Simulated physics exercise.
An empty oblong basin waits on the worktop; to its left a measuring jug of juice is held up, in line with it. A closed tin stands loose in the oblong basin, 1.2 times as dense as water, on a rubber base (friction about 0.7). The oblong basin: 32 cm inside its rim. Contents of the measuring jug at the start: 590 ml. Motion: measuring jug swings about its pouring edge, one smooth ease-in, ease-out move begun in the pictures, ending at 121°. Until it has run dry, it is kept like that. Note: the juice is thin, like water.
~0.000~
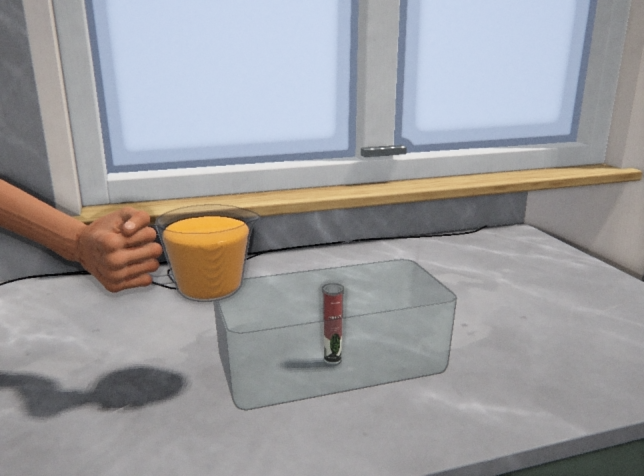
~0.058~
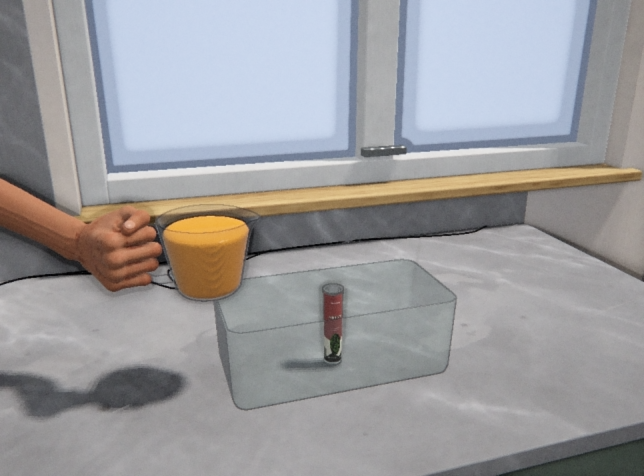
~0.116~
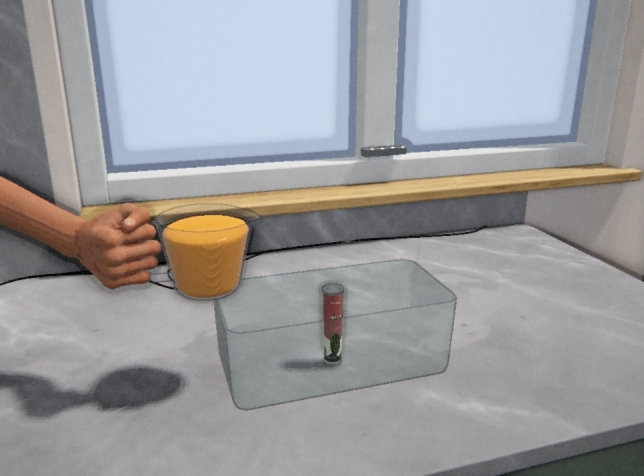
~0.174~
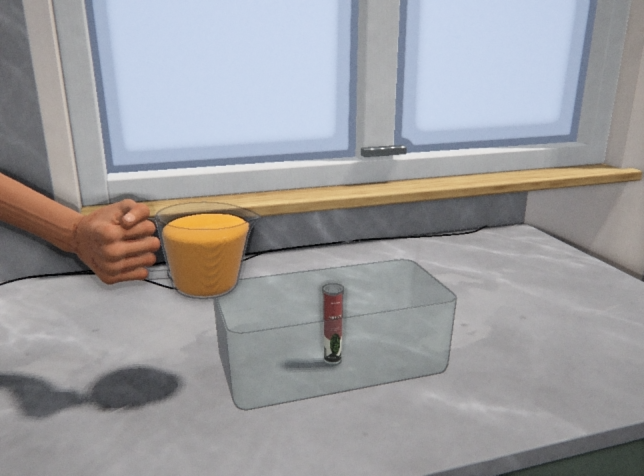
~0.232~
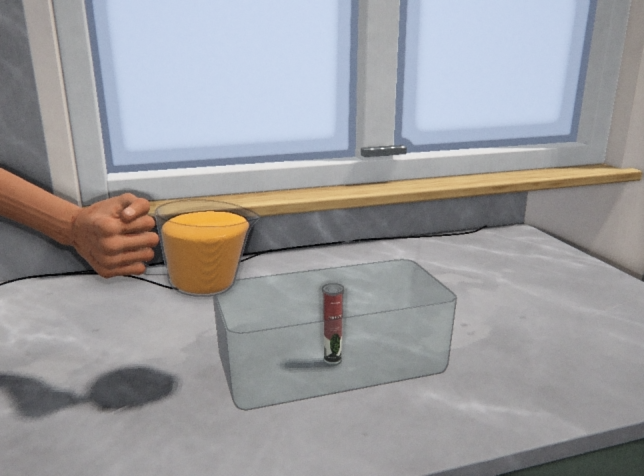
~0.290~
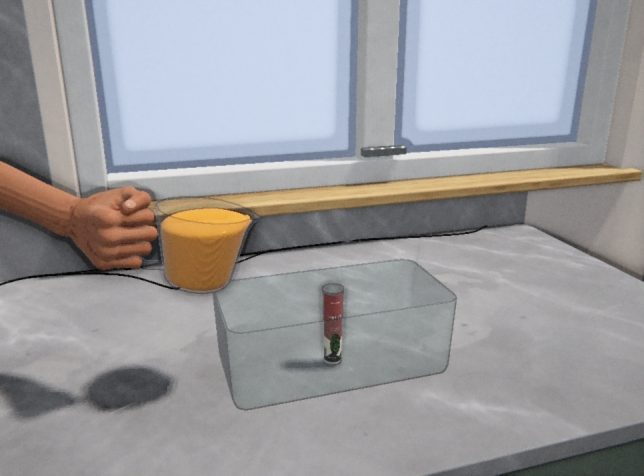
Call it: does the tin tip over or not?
It tips over.
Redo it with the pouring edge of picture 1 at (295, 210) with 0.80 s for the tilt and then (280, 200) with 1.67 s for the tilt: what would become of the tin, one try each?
The tin stays vertical the first time and stays vertical the second time.
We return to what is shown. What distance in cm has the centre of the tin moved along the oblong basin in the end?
Around 8.5 cm.
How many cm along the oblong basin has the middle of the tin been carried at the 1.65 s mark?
I'd put it at around 8 centimetres.
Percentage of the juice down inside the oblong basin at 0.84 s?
About 12 per cent.
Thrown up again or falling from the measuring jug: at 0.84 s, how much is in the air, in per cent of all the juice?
Around 22 in a hundred.
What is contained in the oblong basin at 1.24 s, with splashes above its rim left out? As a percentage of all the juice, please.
Roughly 80 %.
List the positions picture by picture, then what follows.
It leans 0°; its right rim is at (260, 215); the juice meets the walls at (161, 233) and (248, 224); the oblong basin's rim runs from (219, 308) to (434, 279); the tin's top is at (333, 292), in the first frame.
It leans 0°; its right rim is at (260, 215); the juice meets the walls at (162, 233) and (247, 223), in the second frame.
It leans 2°; its right rim is at (260, 215); the juice meets the walls at (161, 231) and (247, 223), in the third frame.
It leans 3°; its right rim is at (260, 215); the juice meets the walls at (162, 230) and (248, 221), in the fourth frame.
It leans 6°; its right rim is at (260, 215); the juice meets the walls at (161, 227) and (248, 219), in the fifth frame.
It leans 9°; its right rim is at (260, 215); the juice meets the walls at (160, 224) and (249, 217), in the sixth frame.
After 0.84 s the tilt is 64° and 66 per cent is still to pour; the tin stands where it began.
After 1.24 s the tilt is 106° and 6 per cent is still to pour; the tin lies on its side.
After 1.65 s the tilt is 121° and 0 per cent is still to pour; the tin lies on its side.
After 2.11 s the tilt is 121° and 0 per cent is still to pour; the tin lies on its side.
In the end the tin lies on its side.
